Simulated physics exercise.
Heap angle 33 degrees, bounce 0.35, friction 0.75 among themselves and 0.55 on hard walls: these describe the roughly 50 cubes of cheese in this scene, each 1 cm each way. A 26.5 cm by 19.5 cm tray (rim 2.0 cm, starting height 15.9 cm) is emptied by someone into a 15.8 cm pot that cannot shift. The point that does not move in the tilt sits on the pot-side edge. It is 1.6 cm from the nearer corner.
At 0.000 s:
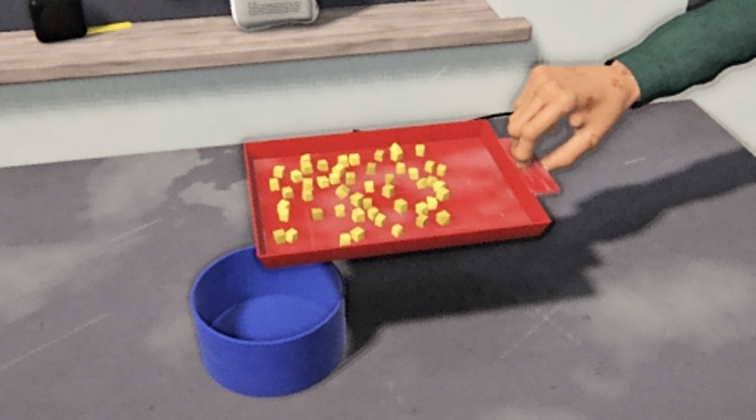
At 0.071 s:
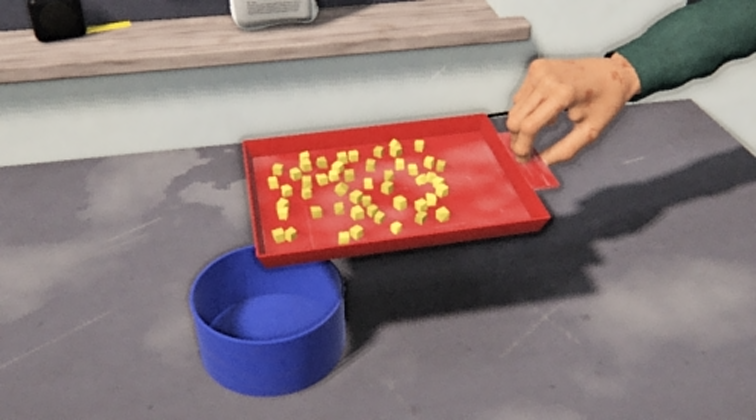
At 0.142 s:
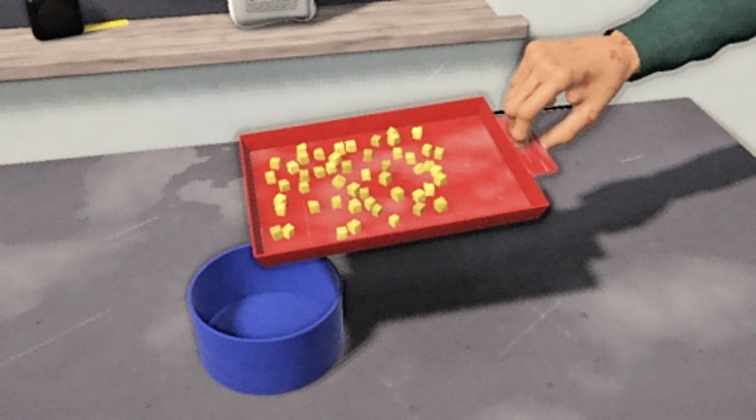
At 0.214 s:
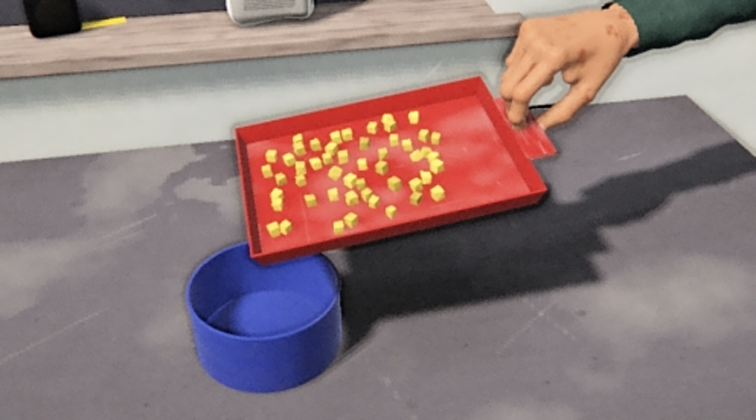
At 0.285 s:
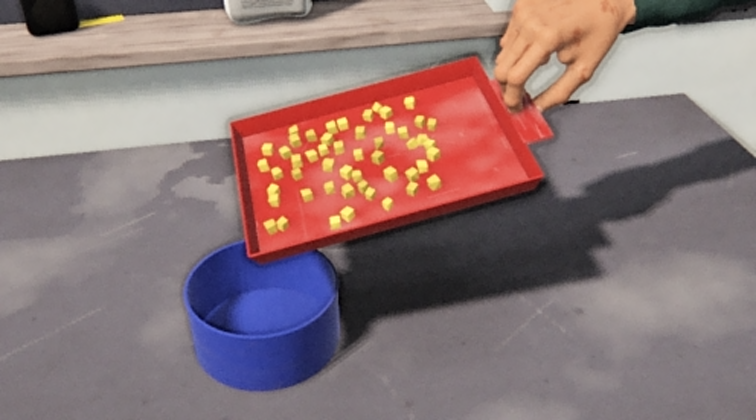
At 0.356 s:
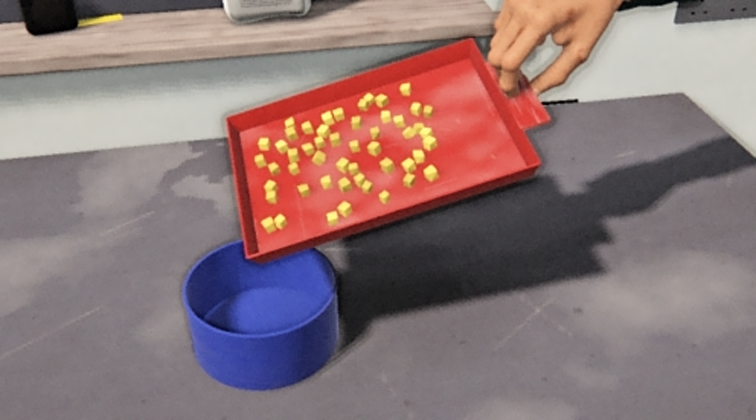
The clip shows a hand holding a red tray of small yellow cheese cubes above a gray surface, beside a blue pot; the hand raises the tray's right side, tilting it down toward the left while the cubes stay scattered across it.
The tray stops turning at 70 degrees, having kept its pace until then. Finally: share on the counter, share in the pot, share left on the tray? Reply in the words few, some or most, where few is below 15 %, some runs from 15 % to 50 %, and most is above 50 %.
Shares - counter: Some; pot: Few; tray: Most.
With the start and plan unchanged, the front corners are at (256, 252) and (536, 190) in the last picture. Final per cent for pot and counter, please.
Final per cent - pot 0, counter 45.
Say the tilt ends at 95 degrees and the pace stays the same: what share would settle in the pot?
It would land at about 10 percent.
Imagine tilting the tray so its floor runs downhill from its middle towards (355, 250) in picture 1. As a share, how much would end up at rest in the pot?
About 0 per cent.
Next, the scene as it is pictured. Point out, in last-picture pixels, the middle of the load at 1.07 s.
At that moment the load's centre is around (246, 231).
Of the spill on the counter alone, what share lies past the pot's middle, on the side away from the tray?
About 90 %.
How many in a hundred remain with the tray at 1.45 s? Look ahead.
Of the load, some 75 percent.
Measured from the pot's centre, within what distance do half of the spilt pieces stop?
Distance: Around 24 cm.
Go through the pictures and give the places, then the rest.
Tray tilt 0 degrees, front corners at (266, 251) and (541, 218); middle of the pieces at (369, 187); pot at (268, 290), in the first picture.
Tray tilt 1 degrees, front corners at (265, 251) and (541, 214); middle of the pieces at (368, 183), in the second picture.
Tray tilt 5 degrees, front corners at (262, 250) and (539, 201), lowest corner left front; middle of the pieces at (366, 175), in the third picture.
Tray tilt 9 degrees, front corners at (259, 250) and (537, 186), lowest corner left front; middle of the pieces at (363, 164), in the fourth picture.
Tray tilt 13 degrees, front corners at (256, 249) and (534, 173), lowest corner left front; middle of the pieces at (359, 155), in the fifth picture.
Tray tilt 18 degrees, front corners at (254, 250) and (531, 160), lowest corner left front; middle of the pieces at (355, 146); pot at (261, 283). Its pace works out near 60 degrees a second, in the sixth picture.
After 0.78 s, tilt 43 degrees; the tray holds 100 %, the pot 0 %.
After 1.07 s, tilt 60 degrees; the tray holds 85 %, the pot 0 %.
Then, at 1.45 s, tilt 70 degrees; the tray holds 75 %, the pot 0 %.
In the end, at 3.2 s, counter 25 %, pot 5 %, tray 70 %.
